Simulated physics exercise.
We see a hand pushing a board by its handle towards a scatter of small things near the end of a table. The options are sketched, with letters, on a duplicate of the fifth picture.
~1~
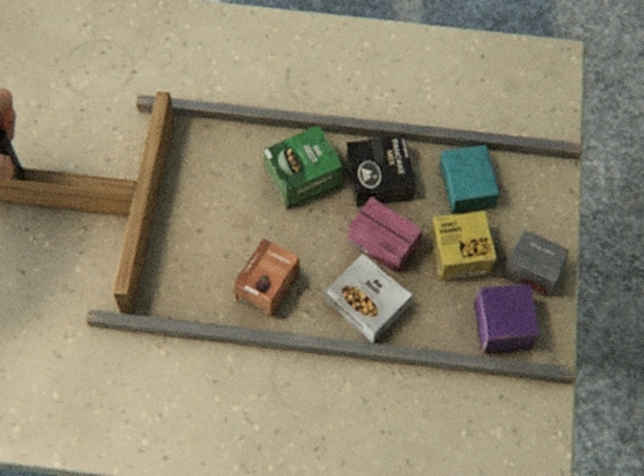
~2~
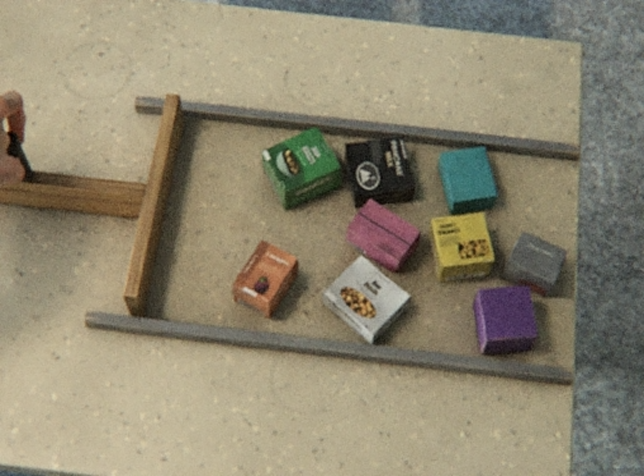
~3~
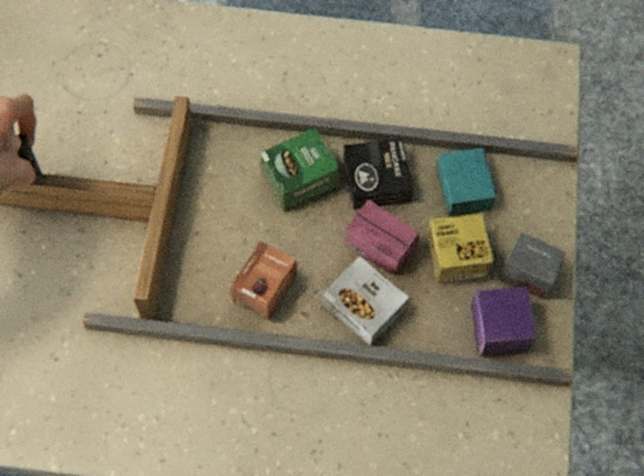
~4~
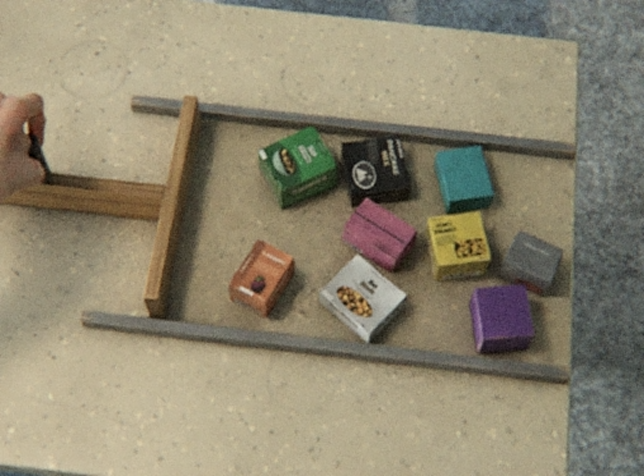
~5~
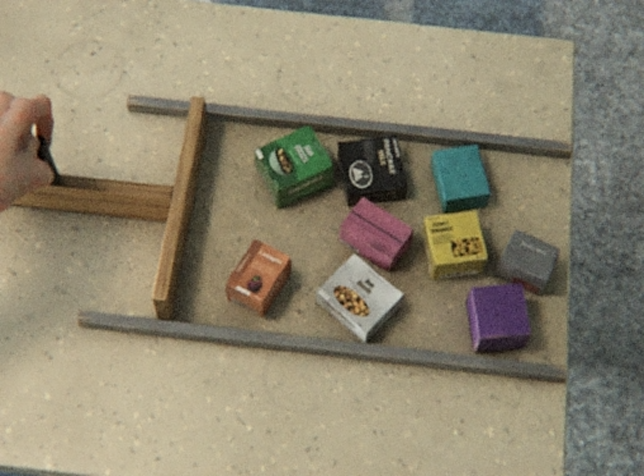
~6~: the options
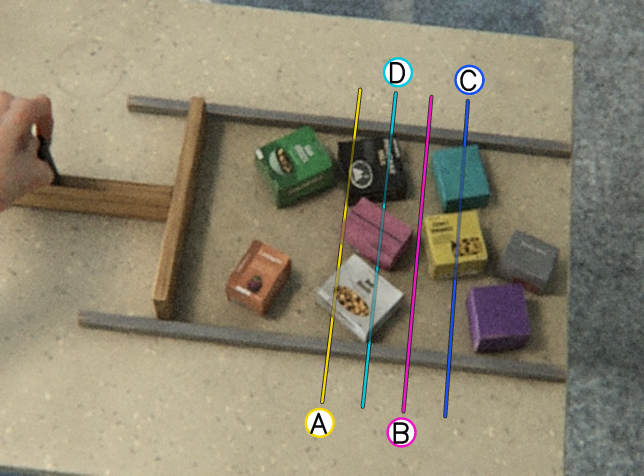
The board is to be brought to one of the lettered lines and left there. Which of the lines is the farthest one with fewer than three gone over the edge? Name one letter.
It should halt at B.
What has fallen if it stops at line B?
The turquoise block.
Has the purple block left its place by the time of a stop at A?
By then, no.
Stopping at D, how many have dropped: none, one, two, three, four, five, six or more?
The count is none.
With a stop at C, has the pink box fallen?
No.
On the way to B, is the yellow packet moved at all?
Yes.
On the copy, A at (343, 235); B at (418, 244); C at (457, 248); D at (380, 239).
On B. First, board (267, 203); black packet (385, 170); orange box (288, 278).
Then, board (353, 213); turquoise block (517, 184); black packet (462, 176).
Finally, board (416, 220); turquoise block over the edge; grey packet (564, 264); one fallen.
By contrast, A is within the limit but short; C drops three; D is within the limit but short.
